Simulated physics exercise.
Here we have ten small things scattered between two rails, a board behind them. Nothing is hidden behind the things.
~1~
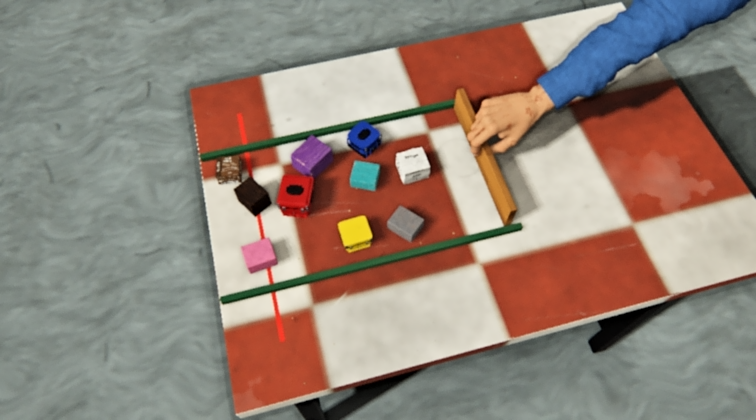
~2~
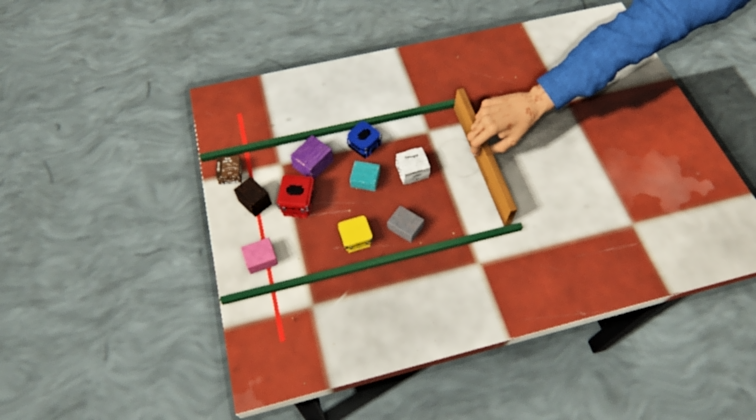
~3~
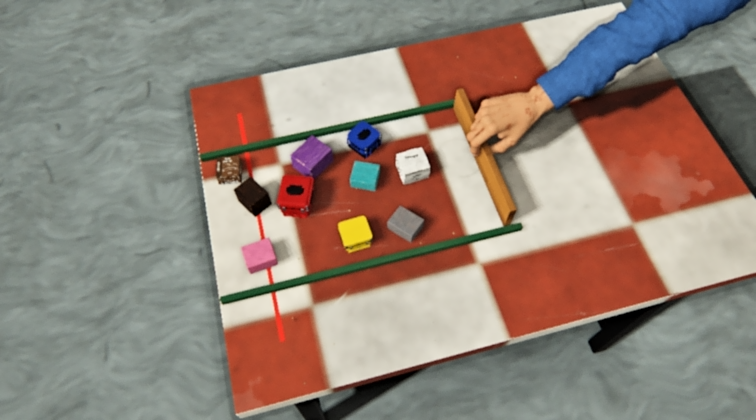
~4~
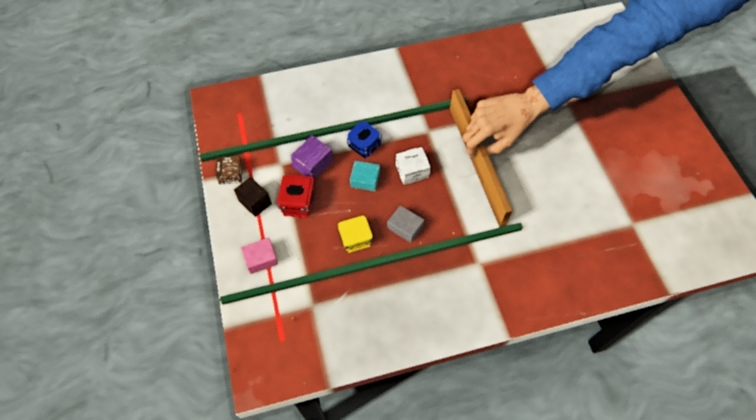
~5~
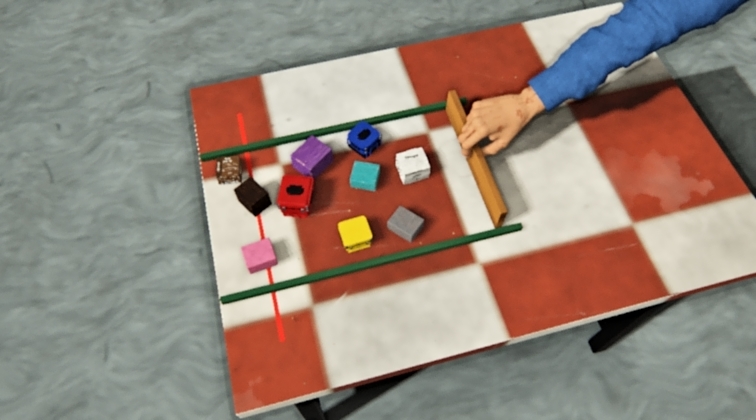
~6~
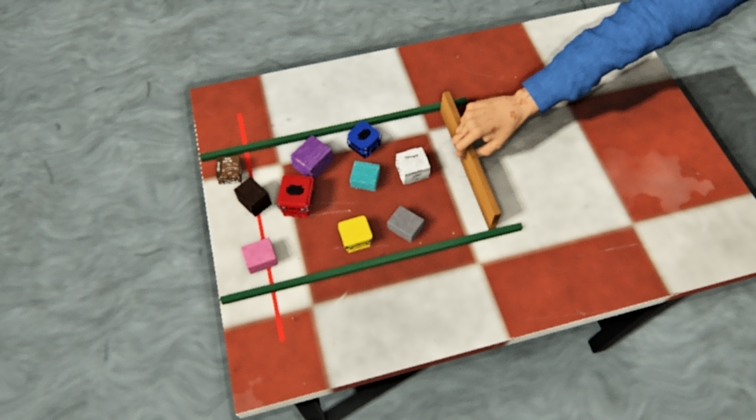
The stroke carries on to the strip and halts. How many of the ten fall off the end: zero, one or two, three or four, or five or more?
As it turns out, the number that fall off is three or four.
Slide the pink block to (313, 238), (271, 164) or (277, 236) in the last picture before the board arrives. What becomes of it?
Place by place, it goes over; remains up; is lost.
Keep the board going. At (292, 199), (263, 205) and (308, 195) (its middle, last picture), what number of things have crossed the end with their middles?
Past the end: 1, 3 and 0.
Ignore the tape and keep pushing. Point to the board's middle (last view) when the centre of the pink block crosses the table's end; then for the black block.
About (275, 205), and (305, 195) for the other.
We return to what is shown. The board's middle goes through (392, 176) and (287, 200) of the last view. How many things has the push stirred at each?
By then 4, and 10.
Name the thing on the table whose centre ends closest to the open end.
The brown box.
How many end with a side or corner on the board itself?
In contact: 3.
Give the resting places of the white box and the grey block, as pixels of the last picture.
The white box stops around (241, 205); the grey block around (254, 254).
A little later, none off yet; brown box at rest near (229, 170); pink block at rest near (260, 256); black block at rest near (253, 197).
When it is over, the number that fall off is three or four; down, red case, black block and pink block.
